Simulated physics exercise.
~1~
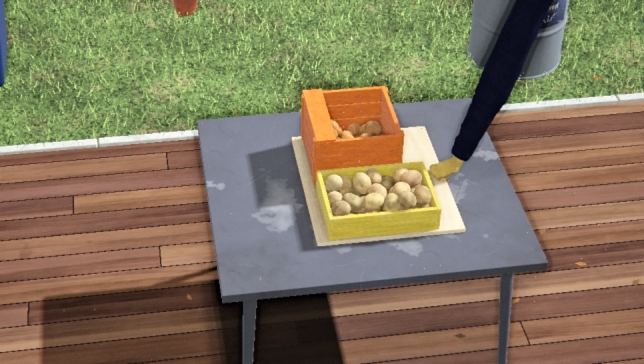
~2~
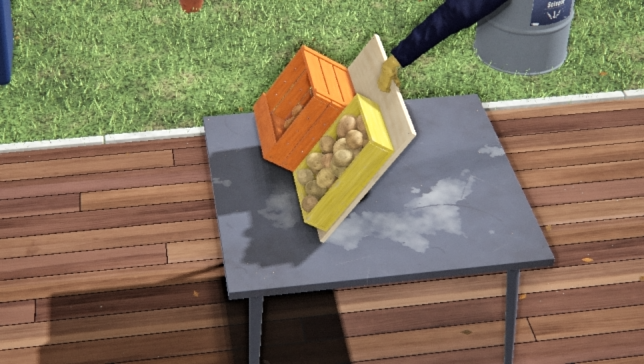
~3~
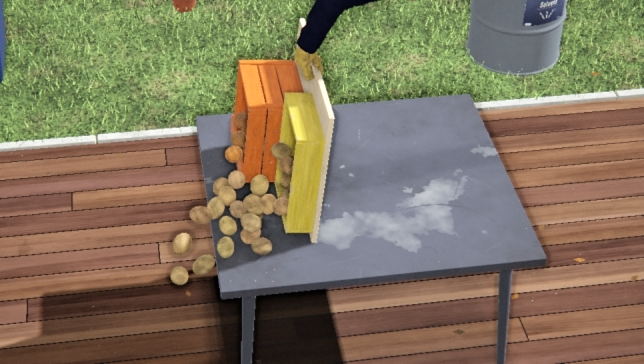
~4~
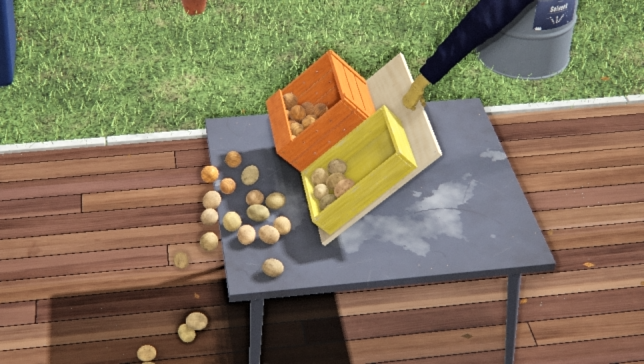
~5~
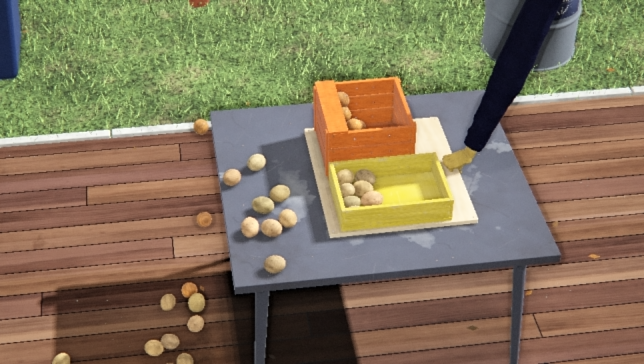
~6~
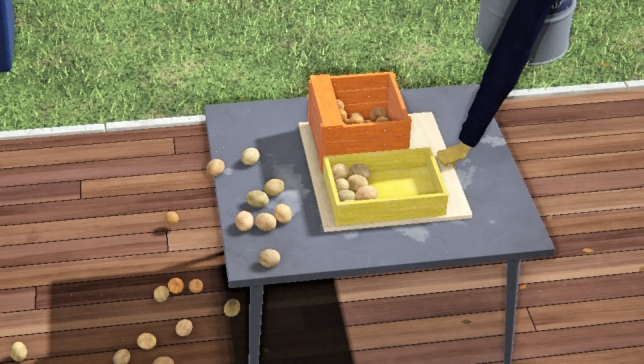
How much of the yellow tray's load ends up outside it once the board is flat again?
More than half of it ends up outside the tray, leaving only a small cluster at the left end.
At the start, a yellow tray and an orange tray, both holding loose potatoes or similar vegetables, sit on a board lying flat on a gray table, with a gloved hand at its right edge. The hand lifts that side, tilting the board and trays steeply to the left. Near upright, the yellow tray spills a stream of its load onto the table and over the left edge. The hand then lowers the board until it lies flat again. A small cluster remains in the yellow tray and some pieces stay in the orange one, while others lie scattered across the table and wooden deck.
